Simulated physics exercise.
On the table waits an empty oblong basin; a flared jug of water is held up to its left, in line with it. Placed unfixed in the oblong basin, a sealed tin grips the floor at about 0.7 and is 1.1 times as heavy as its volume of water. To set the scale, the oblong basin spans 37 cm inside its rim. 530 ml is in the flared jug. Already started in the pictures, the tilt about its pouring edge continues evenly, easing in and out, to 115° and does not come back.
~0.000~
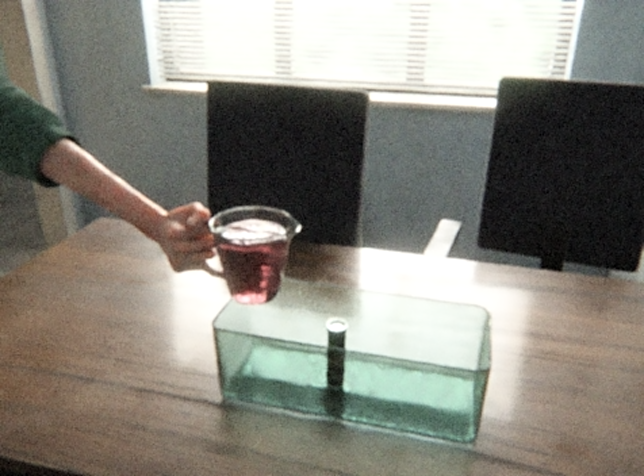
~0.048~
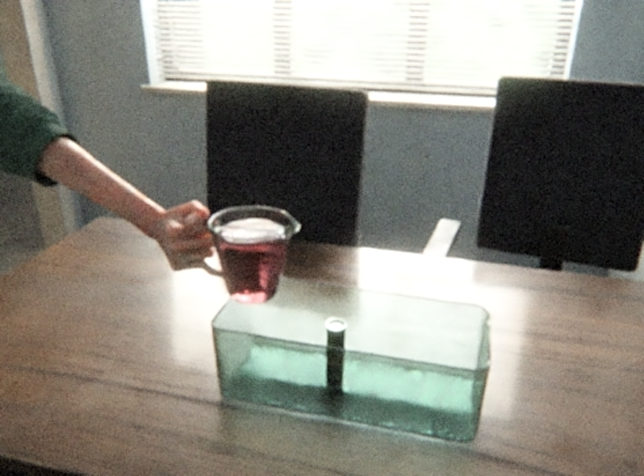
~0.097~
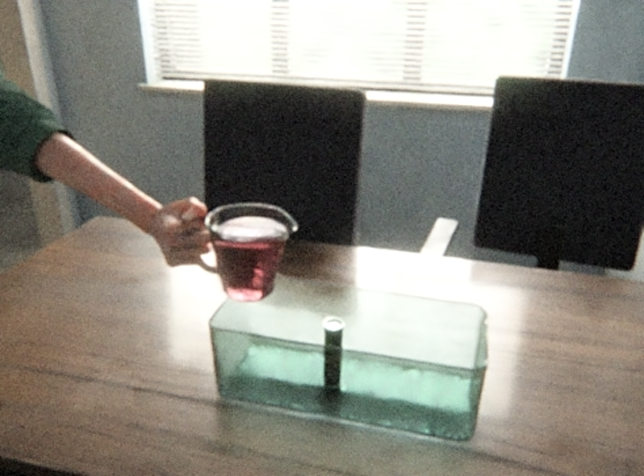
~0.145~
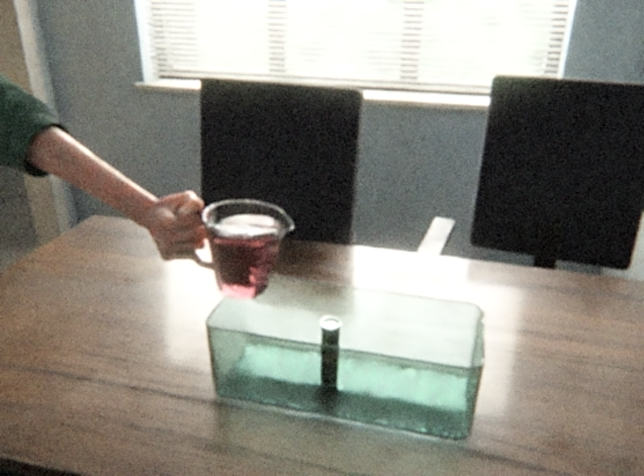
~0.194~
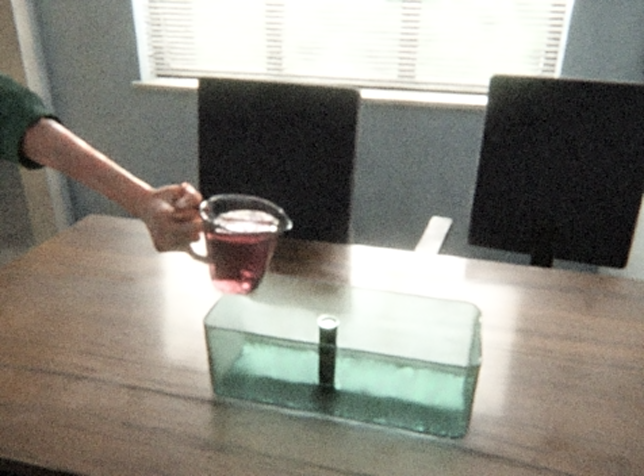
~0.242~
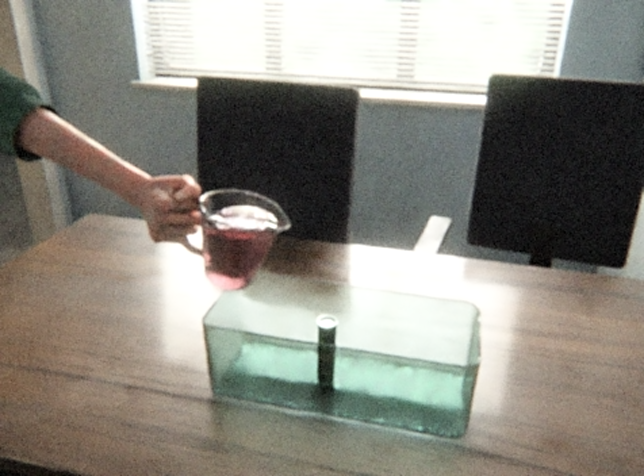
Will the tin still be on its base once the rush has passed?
Yes, it does not overbalance.
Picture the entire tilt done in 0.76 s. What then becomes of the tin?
Outcome - the tin remains standing.
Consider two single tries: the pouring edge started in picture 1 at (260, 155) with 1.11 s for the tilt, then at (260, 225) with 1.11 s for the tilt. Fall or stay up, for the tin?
Trial 1 - tin stays standing; trial 2 - tin tips.
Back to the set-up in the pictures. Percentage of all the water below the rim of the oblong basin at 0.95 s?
That comes to about 66 percent.
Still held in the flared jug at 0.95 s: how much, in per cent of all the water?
8 %.
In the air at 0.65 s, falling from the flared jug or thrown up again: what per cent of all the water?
Around 24 in a hundred.
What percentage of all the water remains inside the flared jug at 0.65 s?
I reckon about 70 in a hundred is still held.
Then, 0.65 s in, the tilt is 73° and 69 per cent is still to pour; the tin stands where it began.
Then, 0.95 s in, the tilt is 109° and 8 per cent is still to pour; the tin stands where it began.
Then, 1.27 s in, the tilt is 115° and 0 per cent is still to pour; the tin stands where it began.
Then, 1.61 s in, the tilt is 115° and 0 per cent is still to pour; the tin stands where it began.
Finally, the tin stands where it began.
